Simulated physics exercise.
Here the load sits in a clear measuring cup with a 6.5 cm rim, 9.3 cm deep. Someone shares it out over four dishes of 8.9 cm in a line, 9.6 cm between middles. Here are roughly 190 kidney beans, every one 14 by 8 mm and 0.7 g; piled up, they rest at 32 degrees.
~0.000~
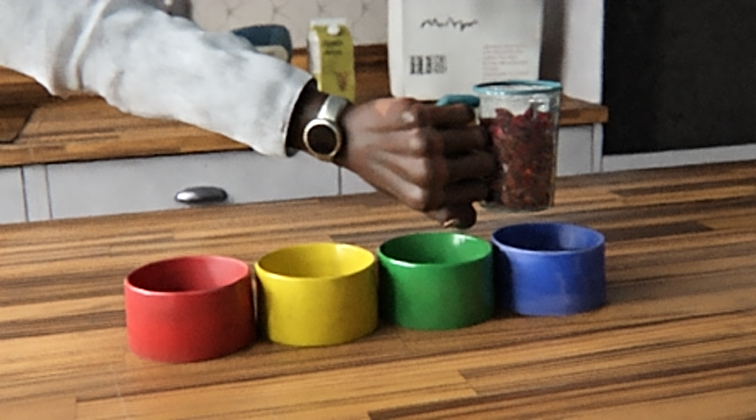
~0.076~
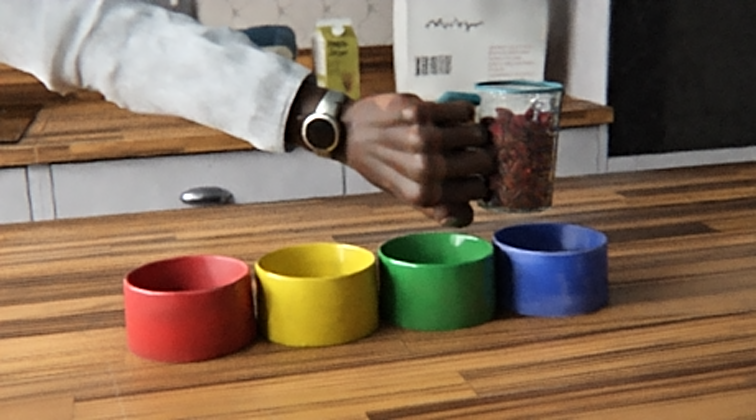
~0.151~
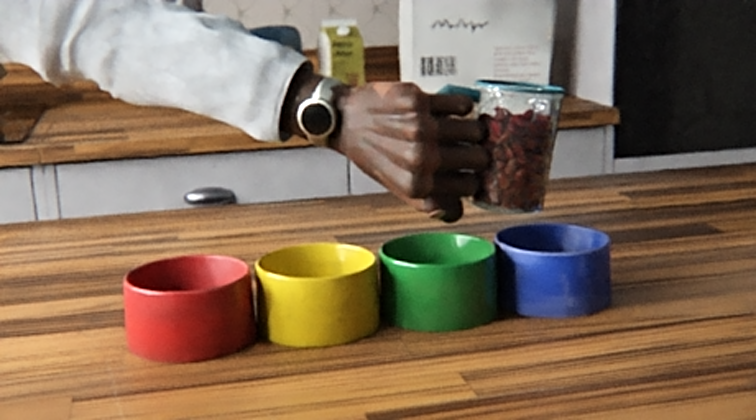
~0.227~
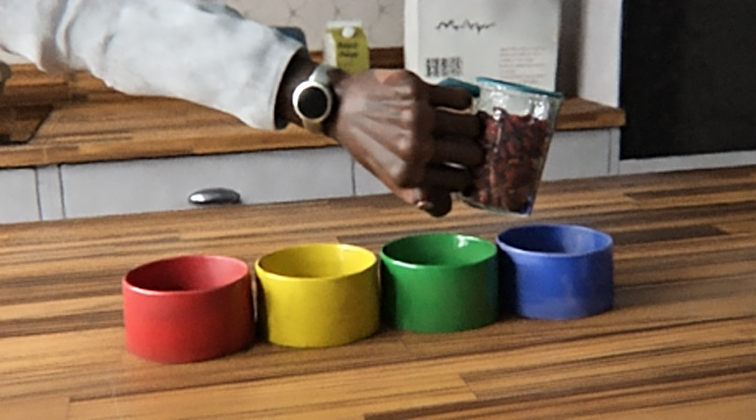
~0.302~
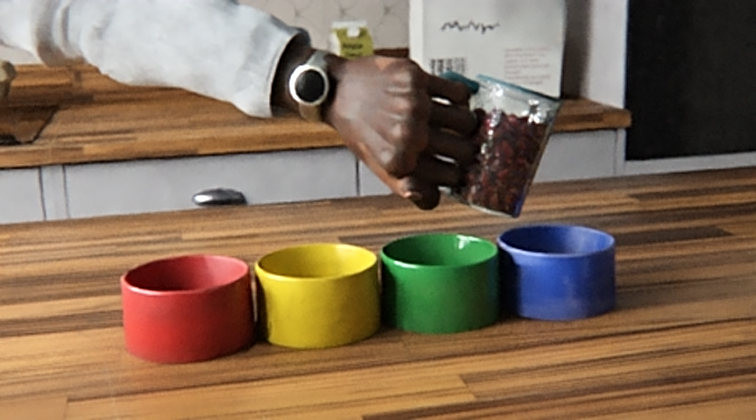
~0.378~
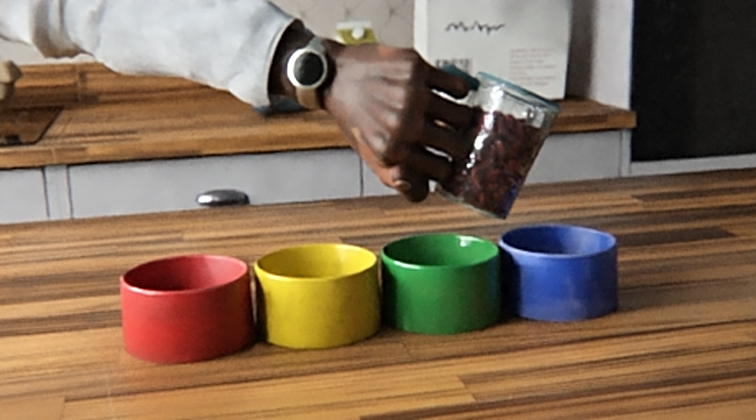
Hand tilting a clear measuring cup of dark red beans above a row of red, yellow, green and blue dishes.
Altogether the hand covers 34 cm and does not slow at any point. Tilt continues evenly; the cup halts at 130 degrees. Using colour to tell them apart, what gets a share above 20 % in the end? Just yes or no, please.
In short: Red no, blue no, green yes, yellow no, counter no.
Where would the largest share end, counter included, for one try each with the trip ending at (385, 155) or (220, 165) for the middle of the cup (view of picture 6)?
First try: Green; second try: Green.
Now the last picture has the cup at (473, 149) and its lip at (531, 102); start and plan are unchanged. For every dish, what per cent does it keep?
Per cent kept: Red 50; blue 0; green 0; yellow 40.
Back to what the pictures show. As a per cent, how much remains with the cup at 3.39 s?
Roughly 0 in a hundred.
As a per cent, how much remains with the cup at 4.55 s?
Somewhere near 0 per cent.
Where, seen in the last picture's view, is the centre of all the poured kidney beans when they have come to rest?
Near (436, 284).
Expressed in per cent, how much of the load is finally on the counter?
About 0 percent.
After 2.19 s, tilt 130 degrees; cup holds 0 %, green 100 %.
After 3.39 s, tilt 130 degrees; cup holds 0 %, green 100 %.
After 4.55 s, tilt 130 degrees; cup holds 0 %, green 100 %.
By 4.8 s all is still; red 0 %, blue 0 %, green 100 %, yellow 0 %, counter 0 %.
